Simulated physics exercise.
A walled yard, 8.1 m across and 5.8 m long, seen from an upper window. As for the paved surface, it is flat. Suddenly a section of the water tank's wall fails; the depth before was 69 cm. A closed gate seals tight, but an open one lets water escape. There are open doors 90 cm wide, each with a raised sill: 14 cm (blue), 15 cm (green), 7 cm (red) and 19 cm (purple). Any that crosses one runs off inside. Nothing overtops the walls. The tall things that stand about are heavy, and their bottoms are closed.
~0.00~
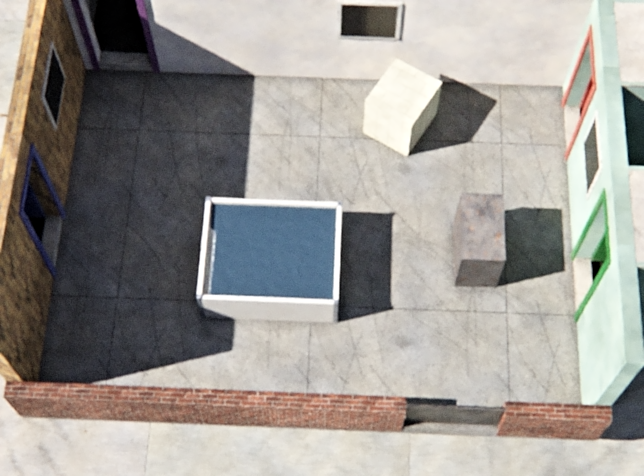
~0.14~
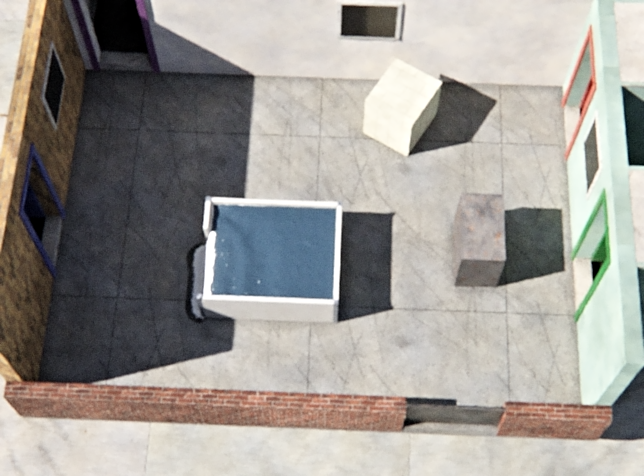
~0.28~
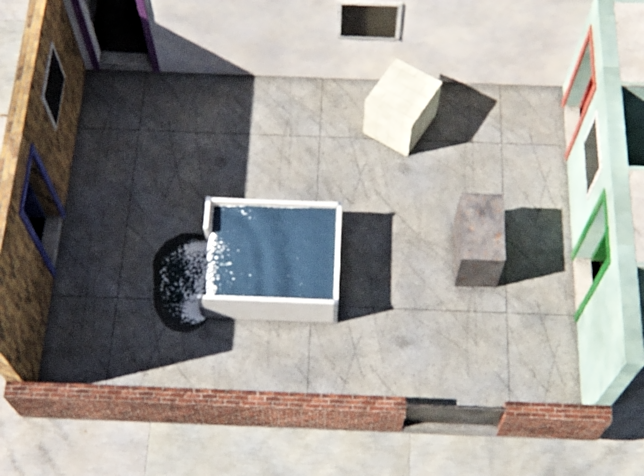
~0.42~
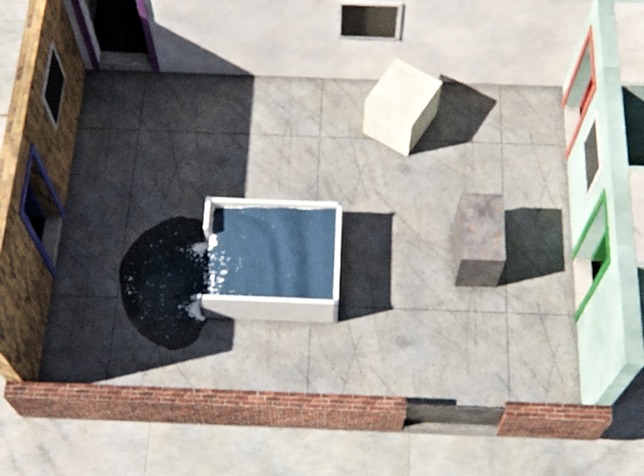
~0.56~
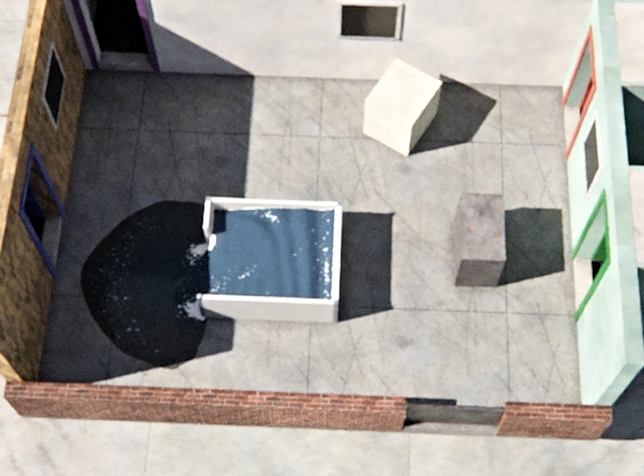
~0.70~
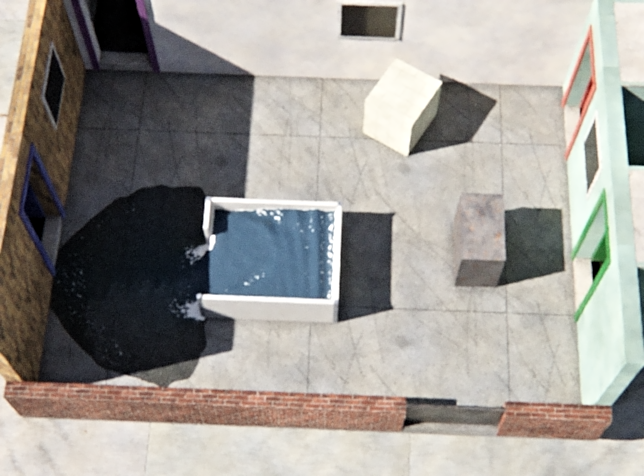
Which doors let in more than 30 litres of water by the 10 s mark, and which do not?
By then, the blue door lets in more than that, the green door does not, the red door does not, the purple door does not.
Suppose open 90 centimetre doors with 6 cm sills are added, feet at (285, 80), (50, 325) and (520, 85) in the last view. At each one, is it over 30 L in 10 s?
In that order: Short of it, beyond it, short of it.
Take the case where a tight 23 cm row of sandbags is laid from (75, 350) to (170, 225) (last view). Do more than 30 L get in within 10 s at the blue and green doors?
Checking the limit, blue is fine, green is fine.
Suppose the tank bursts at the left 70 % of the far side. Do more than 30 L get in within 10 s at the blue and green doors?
Lab note: Vs limit, blue door inside limit; green door inside limit.
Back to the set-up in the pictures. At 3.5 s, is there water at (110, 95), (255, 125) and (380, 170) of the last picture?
Going in order, covered, then clear, then clear.
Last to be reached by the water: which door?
Door: Red.
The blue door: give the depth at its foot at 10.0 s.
The depth comes to around 5.5 centimetres.
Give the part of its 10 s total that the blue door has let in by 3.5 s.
95 percent or so by then.
After 1.4 s water covers 20 % of the floor and is deepest (41 cm) near (36, 396); blue door 29 cm at the sill, 33 L in, green door not reached, red door not reached, purple door not reached.
After 2.2 s water covers 20 % of the floor and is deepest (39 cm) near (43, 350); blue door 28 cm at the sill, 97 L in, green door not reached, red door not reached, purple door not reached.
After 3.5 s water covers 35 % of the floor and is deepest (20 cm) near (36, 396); blue door 18 cm at the sill, 147 L in, green door not reached, red door not reached, purple door 16 cm at the sill, 0 L in.
After 6.0 s water covers 65 % of the floor and is deepest (16 cm) near (36, 396); blue door 10 cm at the sill, 157 L in, green door not reached, red door not reached, purple door 14 cm at the sill, 0 L in.
After 10.0 s water covers 90 % of the floor and is deepest (8 cm) near (371, 117); blue door 6 cm at the sill, 157 L in, green door 4 cm at the sill, 0 L in, red door 4 cm at the sill, 0 L in, purple door 8 cm at the sill, 0 L in.
